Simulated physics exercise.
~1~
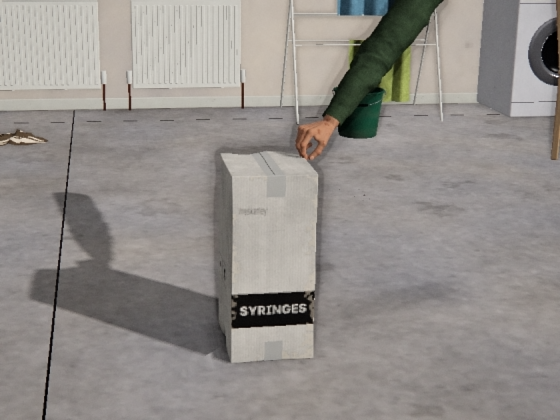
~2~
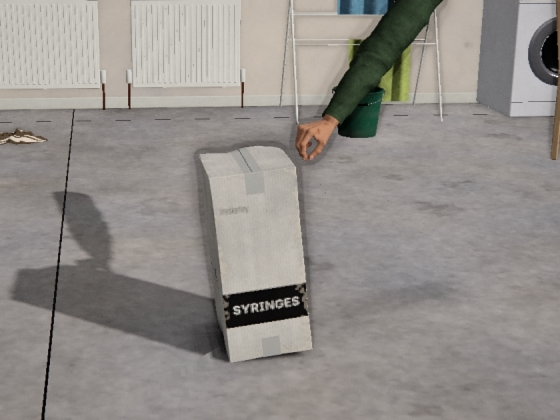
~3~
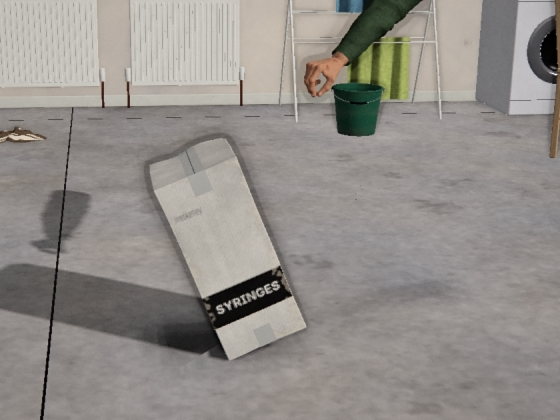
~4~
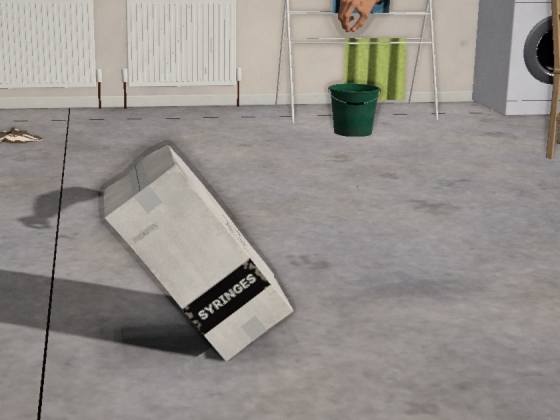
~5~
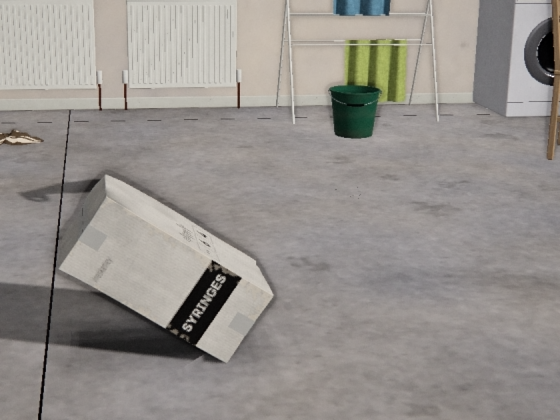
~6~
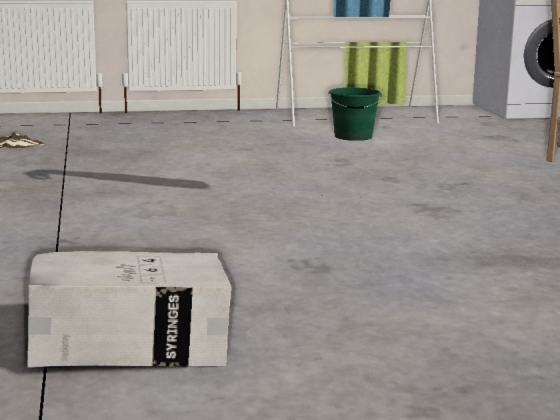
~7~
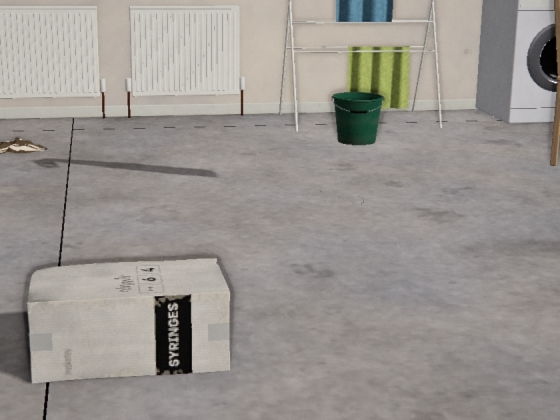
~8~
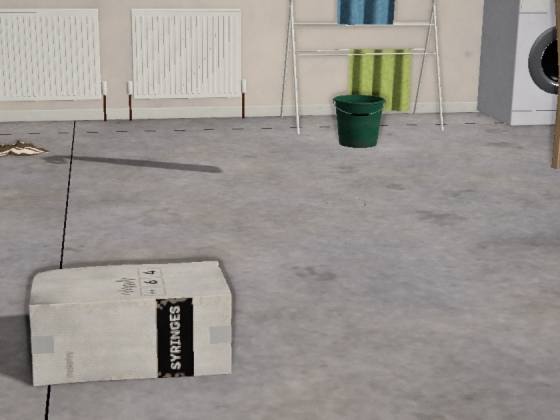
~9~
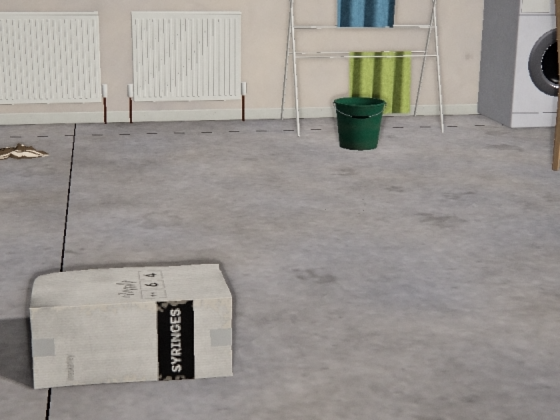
A tall white box with a black band reading "SYRINGES" stands upright on a grey concrete floor, seen from slightly above by a gently swaying camera. Behind it are white radiators on the left, a green bucket before a drying rack with blue and green towels, and a white washing machine at the right edge. A hand in a dark green sleeve at the box's upper right lets go and draws back out of view. The box leans left, tilts further over its lower edge, and topples onto its side, where it lies still at the lower left.
